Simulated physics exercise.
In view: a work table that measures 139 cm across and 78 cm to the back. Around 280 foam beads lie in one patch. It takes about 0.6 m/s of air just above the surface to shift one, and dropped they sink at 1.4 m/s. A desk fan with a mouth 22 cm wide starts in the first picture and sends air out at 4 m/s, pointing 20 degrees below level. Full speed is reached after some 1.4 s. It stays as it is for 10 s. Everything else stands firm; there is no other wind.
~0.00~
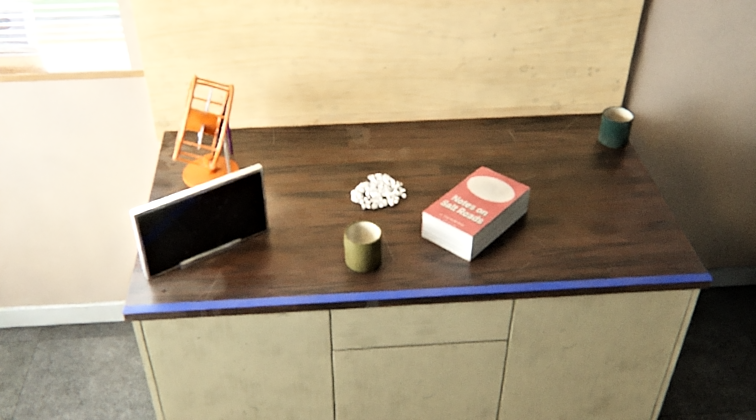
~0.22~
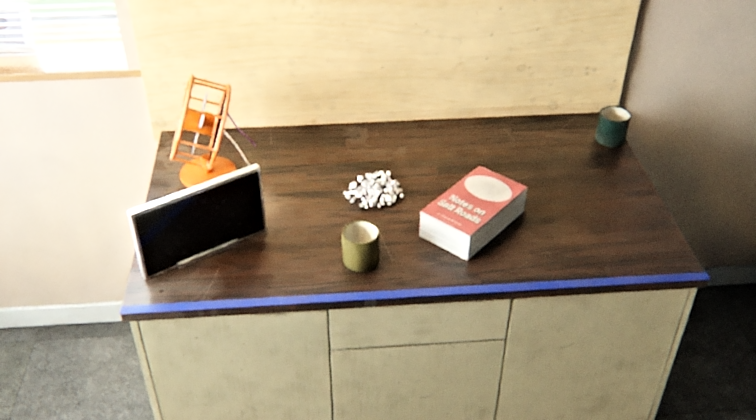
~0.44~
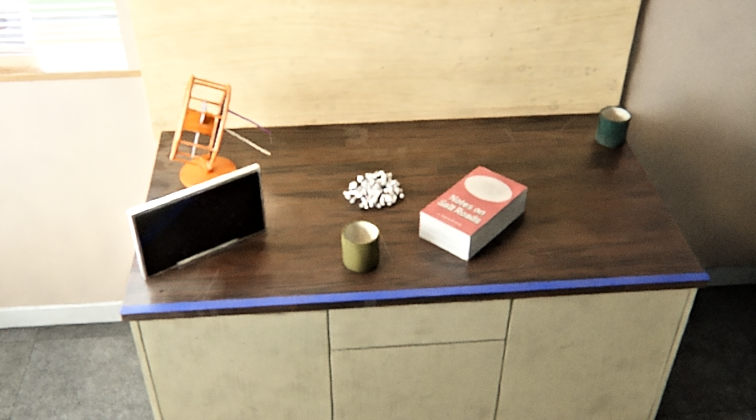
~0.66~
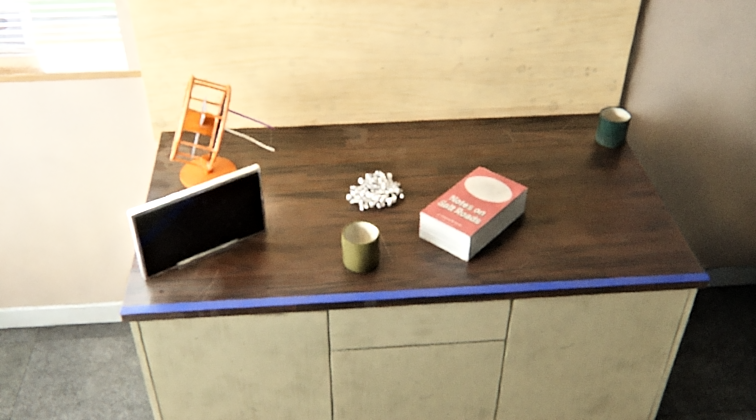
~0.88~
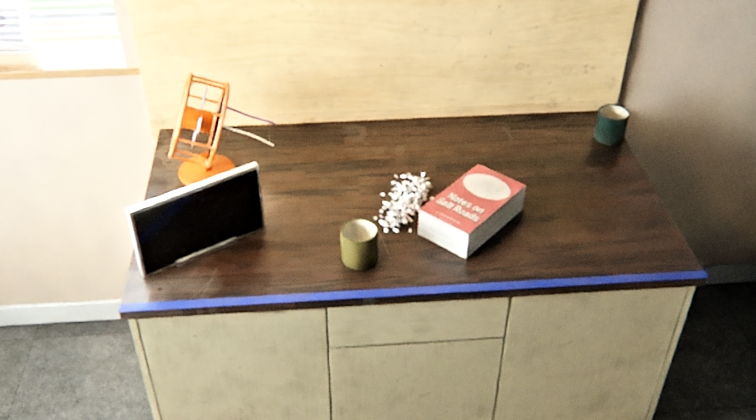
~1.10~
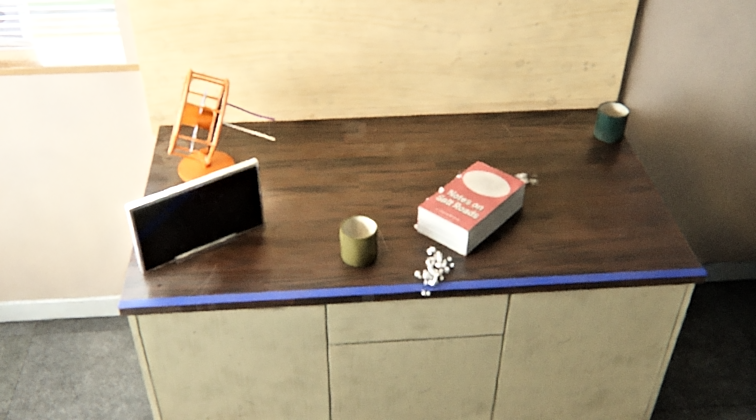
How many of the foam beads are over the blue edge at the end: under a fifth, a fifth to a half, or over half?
The share over the blue edge is between a fifth and a half.
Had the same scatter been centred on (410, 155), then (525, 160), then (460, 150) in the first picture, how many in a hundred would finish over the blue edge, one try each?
In that order: 0 %, 0 %, 0 %.
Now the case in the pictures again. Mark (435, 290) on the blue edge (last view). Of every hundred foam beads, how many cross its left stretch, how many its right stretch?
Some 5 % left, 30 % right.
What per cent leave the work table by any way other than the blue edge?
Some 60 per cent.
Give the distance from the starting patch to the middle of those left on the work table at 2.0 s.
About 25 cm.
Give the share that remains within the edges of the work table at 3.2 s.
About 30 %.
After 2.0 s, 27 % are over the blue edge; the middle of those still in play is near (440, 215); 52 % have settled or left.
After 3.2 s, 32 % are over the blue edge; the middle of those still in play is near (440, 209); 68 % have settled or left.
After 5.5 s, 36 % are over the blue edge; 88 % have settled or left.
After 10.0 s, at the end, 39 % are over the blue edge.
